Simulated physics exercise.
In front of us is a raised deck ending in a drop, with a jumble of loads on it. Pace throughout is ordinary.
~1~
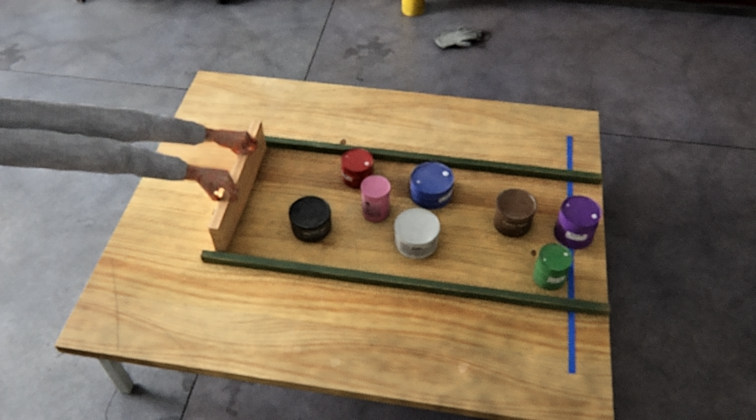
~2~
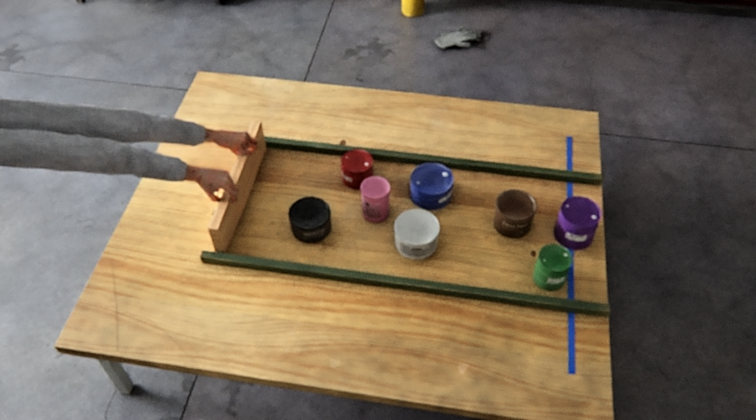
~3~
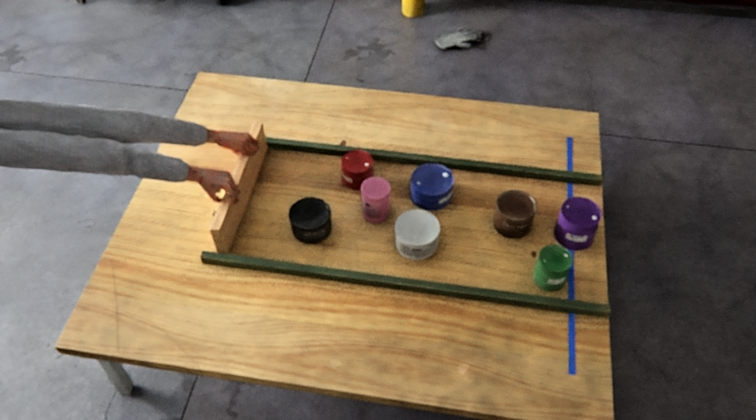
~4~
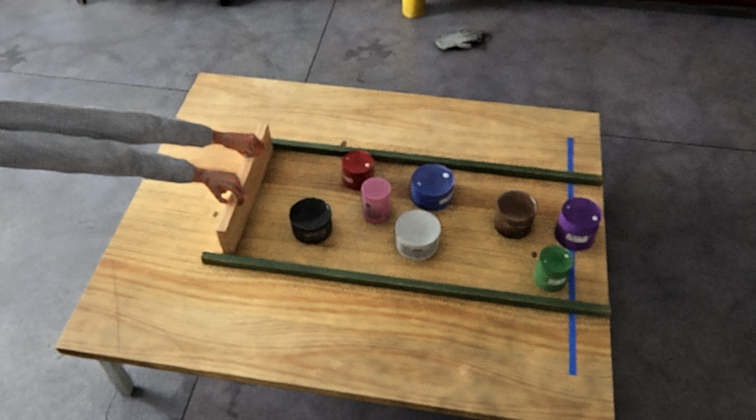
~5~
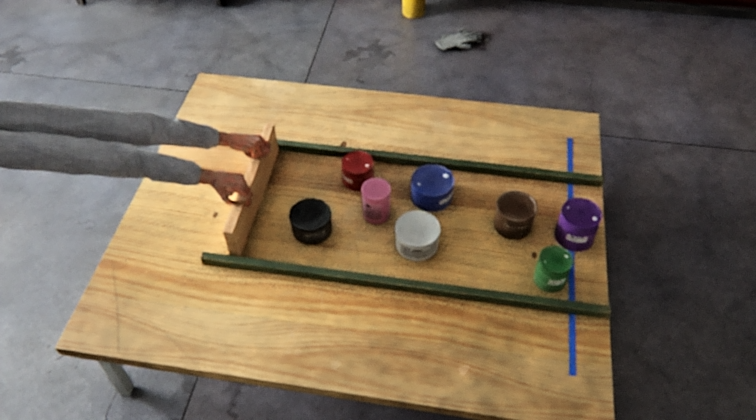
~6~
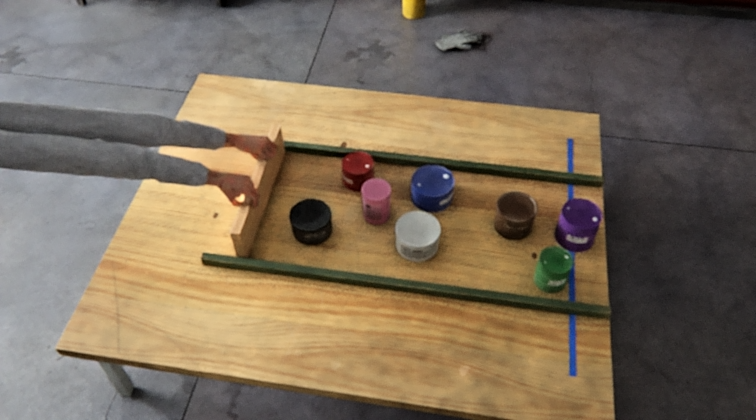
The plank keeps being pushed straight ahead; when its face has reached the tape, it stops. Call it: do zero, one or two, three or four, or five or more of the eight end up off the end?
Five or more end up off it.
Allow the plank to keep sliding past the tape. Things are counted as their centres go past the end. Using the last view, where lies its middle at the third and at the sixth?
First: Around (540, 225). Next: Around (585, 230).
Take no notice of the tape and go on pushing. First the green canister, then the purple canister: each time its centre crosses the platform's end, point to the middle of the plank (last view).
Green canister: (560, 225); purple canister: (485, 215).
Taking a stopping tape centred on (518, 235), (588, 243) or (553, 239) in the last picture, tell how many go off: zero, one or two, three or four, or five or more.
Taking them in turn, either one or two; five or more; three or four.
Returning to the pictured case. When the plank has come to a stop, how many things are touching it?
I count 3 of them.
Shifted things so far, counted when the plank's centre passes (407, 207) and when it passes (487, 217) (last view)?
5 and 8.
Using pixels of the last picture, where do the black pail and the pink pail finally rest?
Black pail at about (596, 266), pink pail at about (590, 232).
Early on, none off yet; purple canister at rest near (578, 225); green canister at rest near (553, 270); brown pail at rest near (515, 216).
A while later, none off yet; purple canister at rest near (578, 225); green canister at rest near (553, 270); brown pail travelled a little near (521, 219).
Further along, none off yet; purple canister leaning well over near (639, 247); green canister travelled about its own width near (584, 284); brown pail travelled well along near (595, 224).
Finally, the number that fall off is five or more; lost, white pail, blue canister, brown pail, green canister and purple canister.
